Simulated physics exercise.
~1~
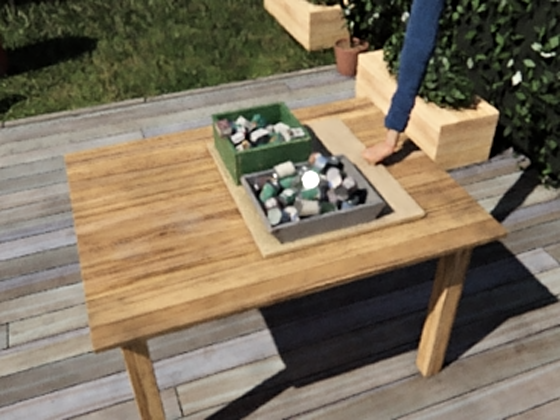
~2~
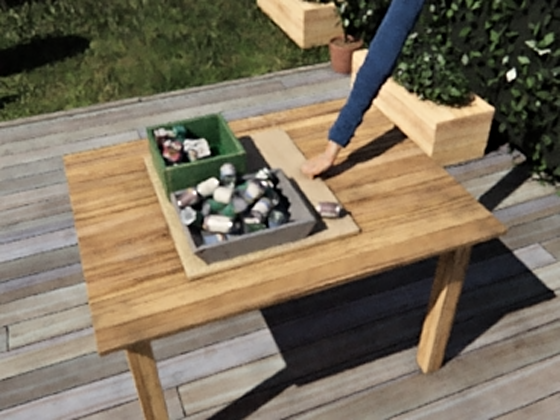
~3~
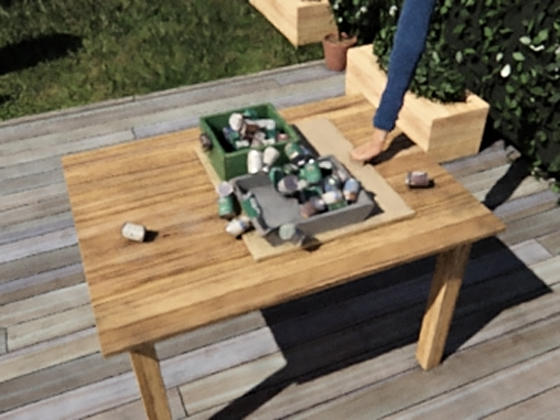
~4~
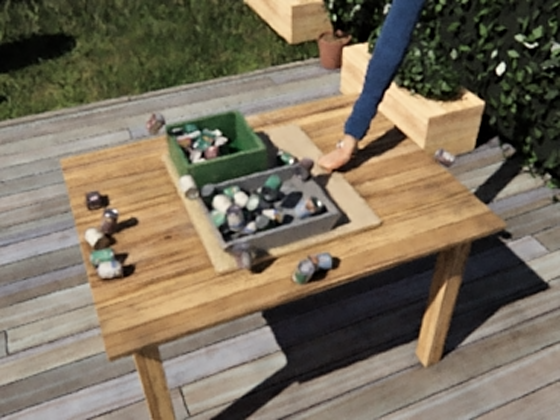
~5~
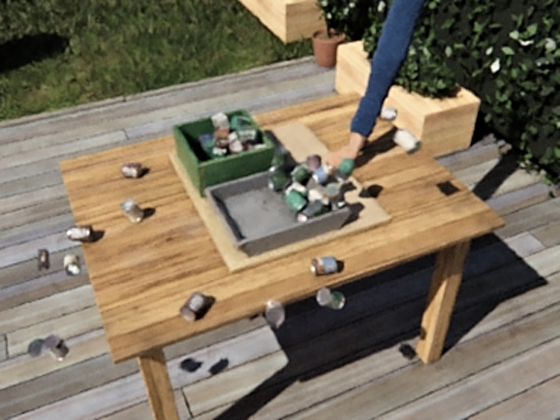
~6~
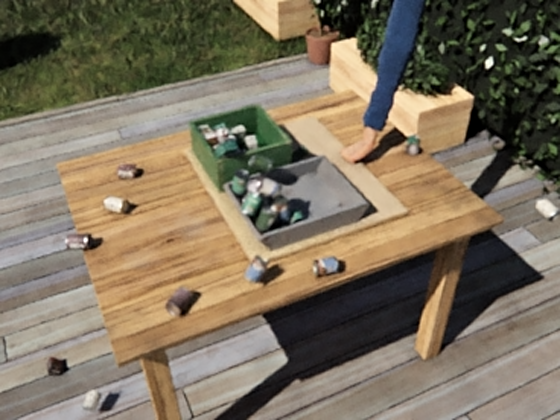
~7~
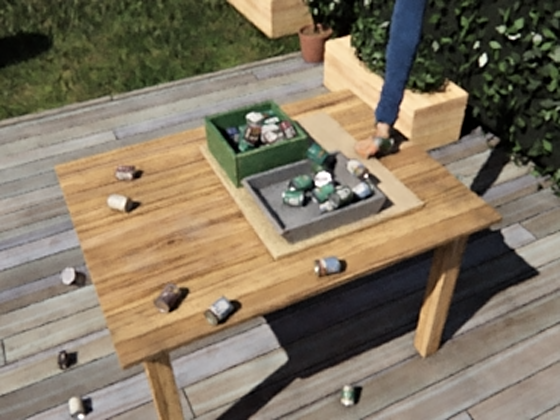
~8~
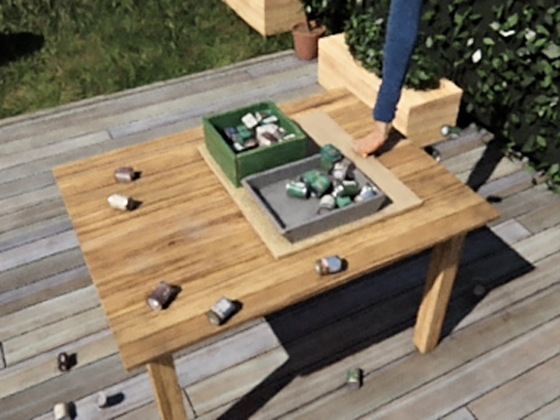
At first, a grey tray and a green tray, both full of small tins and cartons, sit on a board on a wooden table outdoors, with a blue-sleeved arm reaching down to the board's right side. The hand slides the board left, then back to the right, and several pieces spill onto the tabletop. As the board goes left and right again, more pieces scatter, some dropping off the table's edges onto the deck. Finally the board rests towards the right, the grey tray visibly emptier, the green one still well filled, and stray pieces lying on table and deck.
